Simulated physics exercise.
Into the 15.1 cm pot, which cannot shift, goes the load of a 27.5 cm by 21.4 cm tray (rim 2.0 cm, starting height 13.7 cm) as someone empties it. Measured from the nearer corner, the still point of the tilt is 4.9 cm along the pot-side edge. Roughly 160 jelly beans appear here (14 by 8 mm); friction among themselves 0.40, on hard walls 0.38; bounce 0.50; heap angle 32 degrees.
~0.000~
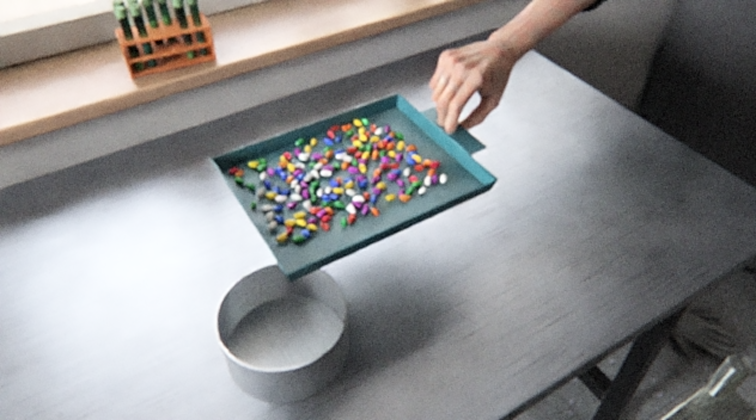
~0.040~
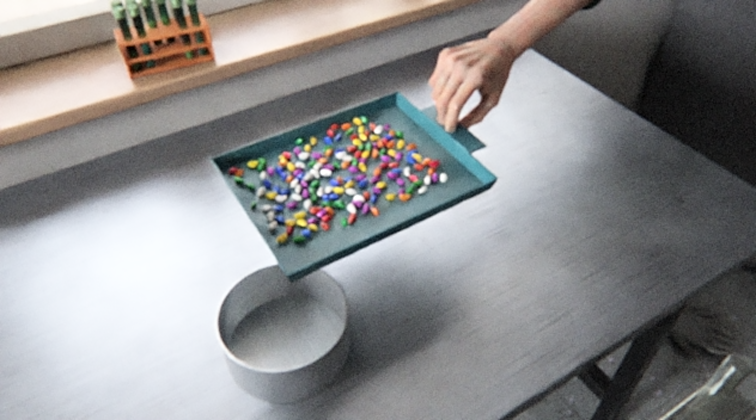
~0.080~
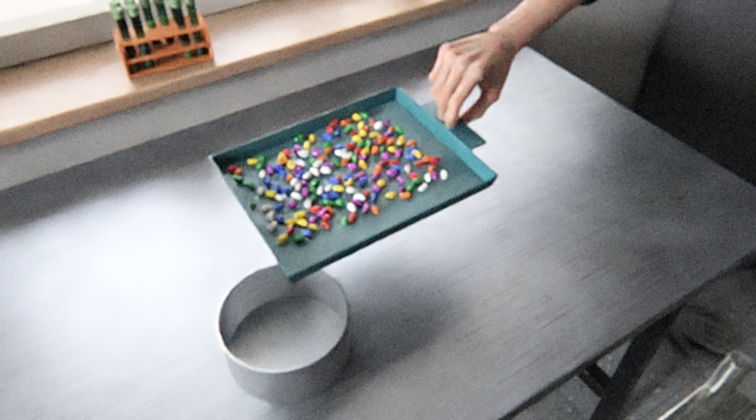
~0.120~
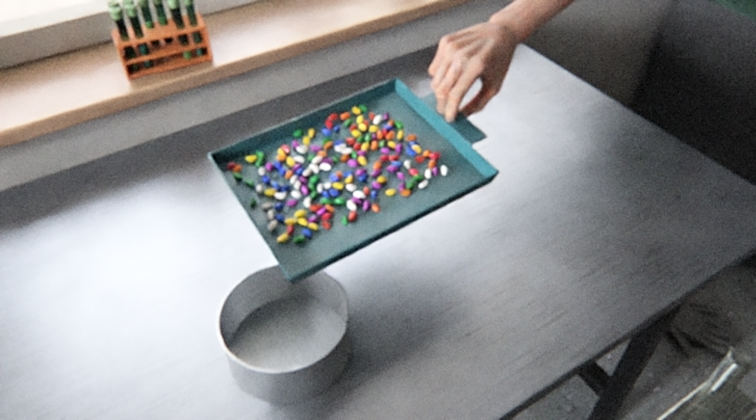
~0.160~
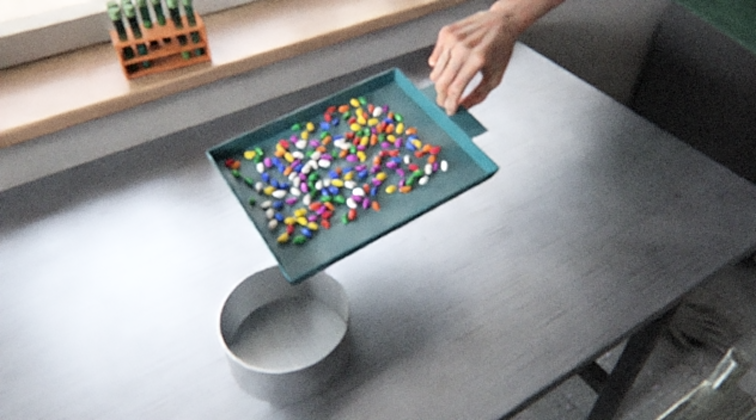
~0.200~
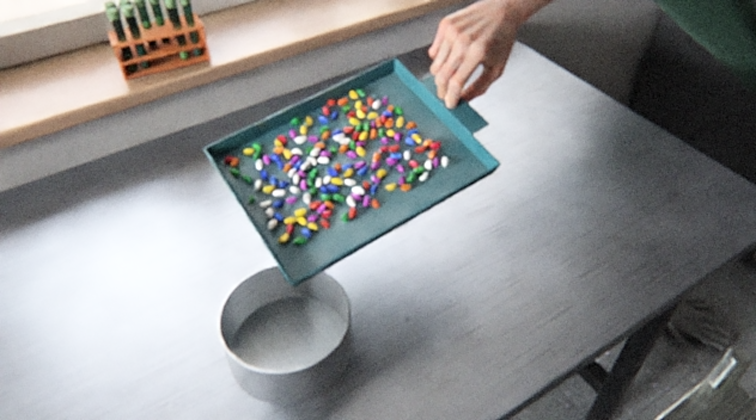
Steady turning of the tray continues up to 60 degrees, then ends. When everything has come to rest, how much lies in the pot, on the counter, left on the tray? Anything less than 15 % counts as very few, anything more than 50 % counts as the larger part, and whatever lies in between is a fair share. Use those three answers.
Pot: A fair share. Counter: Very few. Tray: The larger part.
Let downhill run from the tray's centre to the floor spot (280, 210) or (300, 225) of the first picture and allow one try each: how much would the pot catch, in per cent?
I'd put it at roughly 5 per cent for the first tilt and roughly 35 per cent for the second.
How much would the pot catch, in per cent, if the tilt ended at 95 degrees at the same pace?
Estimate: Roughly 95 percent.
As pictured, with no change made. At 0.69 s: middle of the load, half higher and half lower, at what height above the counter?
About 16 centimetres.
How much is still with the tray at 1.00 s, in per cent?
Value: About 70%.
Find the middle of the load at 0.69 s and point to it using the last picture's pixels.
By then the middle of the load sits around (318, 237).
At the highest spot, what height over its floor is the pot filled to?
Some 1.5 cm above the floor.
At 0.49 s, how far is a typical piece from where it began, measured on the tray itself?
It has moved some 4 cm from its start.
After 0.49 s, tilt 35 degrees; the tray holds 100 %, the pot 0 %.
After 0.69 s, tilt 52 degrees; the tray holds 100 %, the pot 0 %.
Then, at 1.00 s, tilt 60 degrees; the tray holds 70 %, the pot 25 %.
By 2.1 s all is still; pot 35 %, counter 5 %, tray 60 %.
